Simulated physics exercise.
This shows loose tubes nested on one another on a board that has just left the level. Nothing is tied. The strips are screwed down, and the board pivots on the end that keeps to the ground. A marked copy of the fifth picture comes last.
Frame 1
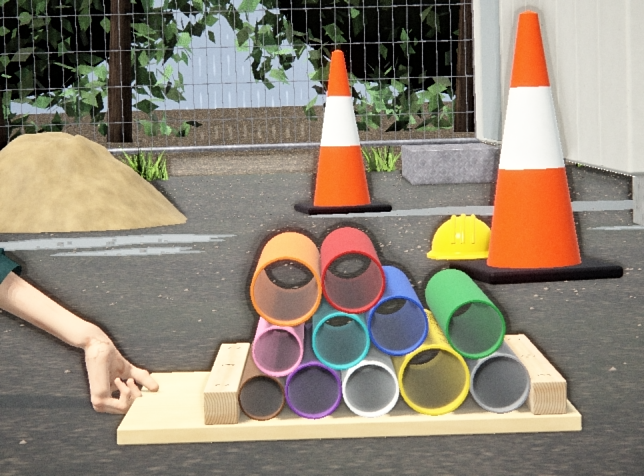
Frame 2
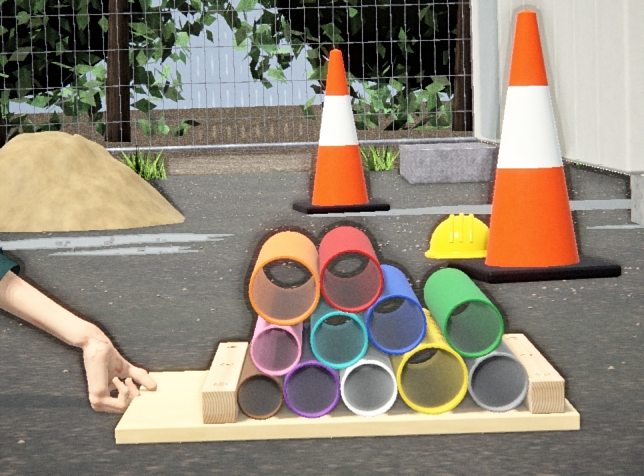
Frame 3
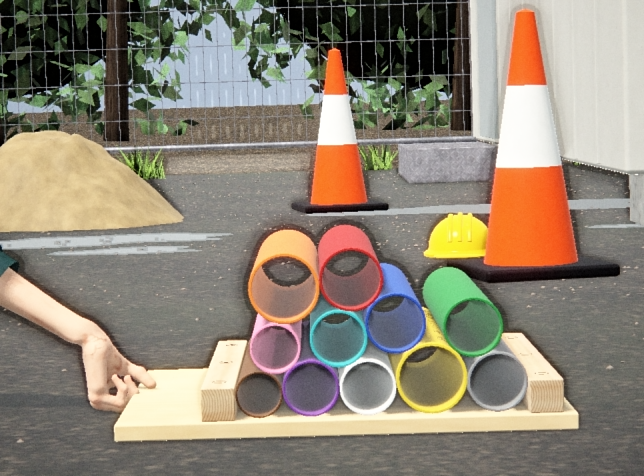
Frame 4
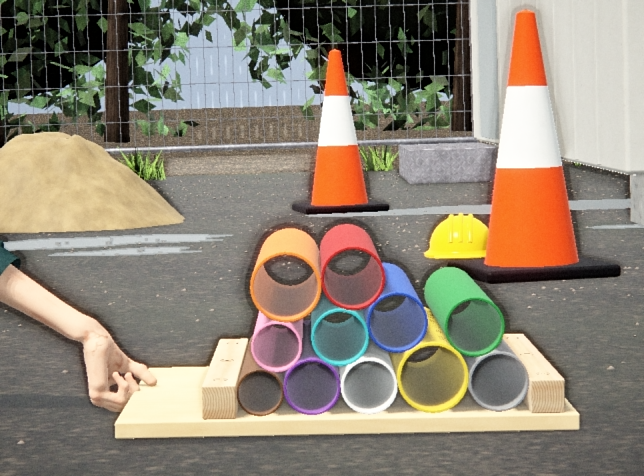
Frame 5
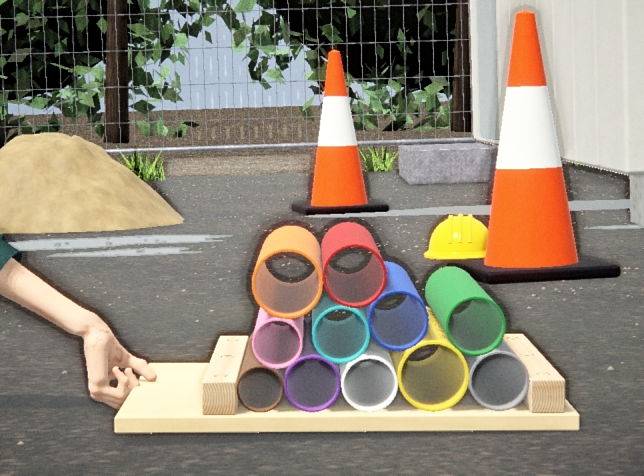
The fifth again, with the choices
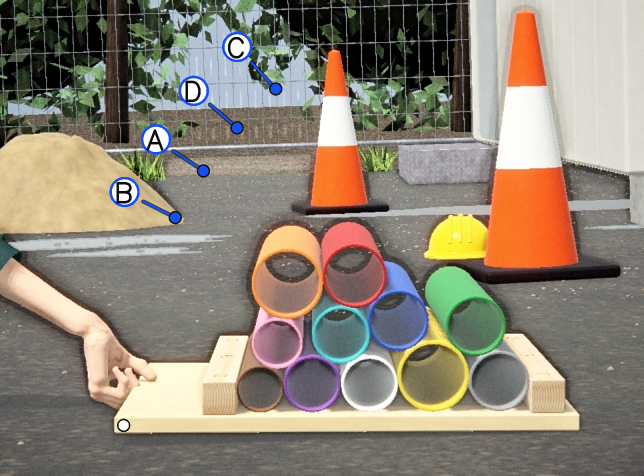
A stack of colourful open-ended tubes sits between two wooden strips on a pale board, seen from the front at close range on dark paved ground. Orange and red tubes top the pile, green is at the right, and behind stand a sand heap, two orange-and-white cones, a yellow hard hat and a leafy fence. A hand at the left stays by the board's end, which rises very slightly, while the tubes keep their arrangement.
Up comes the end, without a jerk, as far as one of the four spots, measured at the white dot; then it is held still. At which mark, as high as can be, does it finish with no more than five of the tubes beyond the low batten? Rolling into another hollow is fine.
The answer is mark A.
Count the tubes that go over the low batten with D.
With D, six.
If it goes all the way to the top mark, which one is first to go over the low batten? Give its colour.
It is the green one.
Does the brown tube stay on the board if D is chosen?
Yes.
On the copy, A at (203, 171); B at (176, 218); C at (276, 89); D at (237, 128); the white dot at (124, 426).
On A. First, board at 20°.
Then, board at 36°.
Finally, board at 36°, five over the low batten.
By contrast, B five over the low batten; C six over the low batten; D six over the low batten.
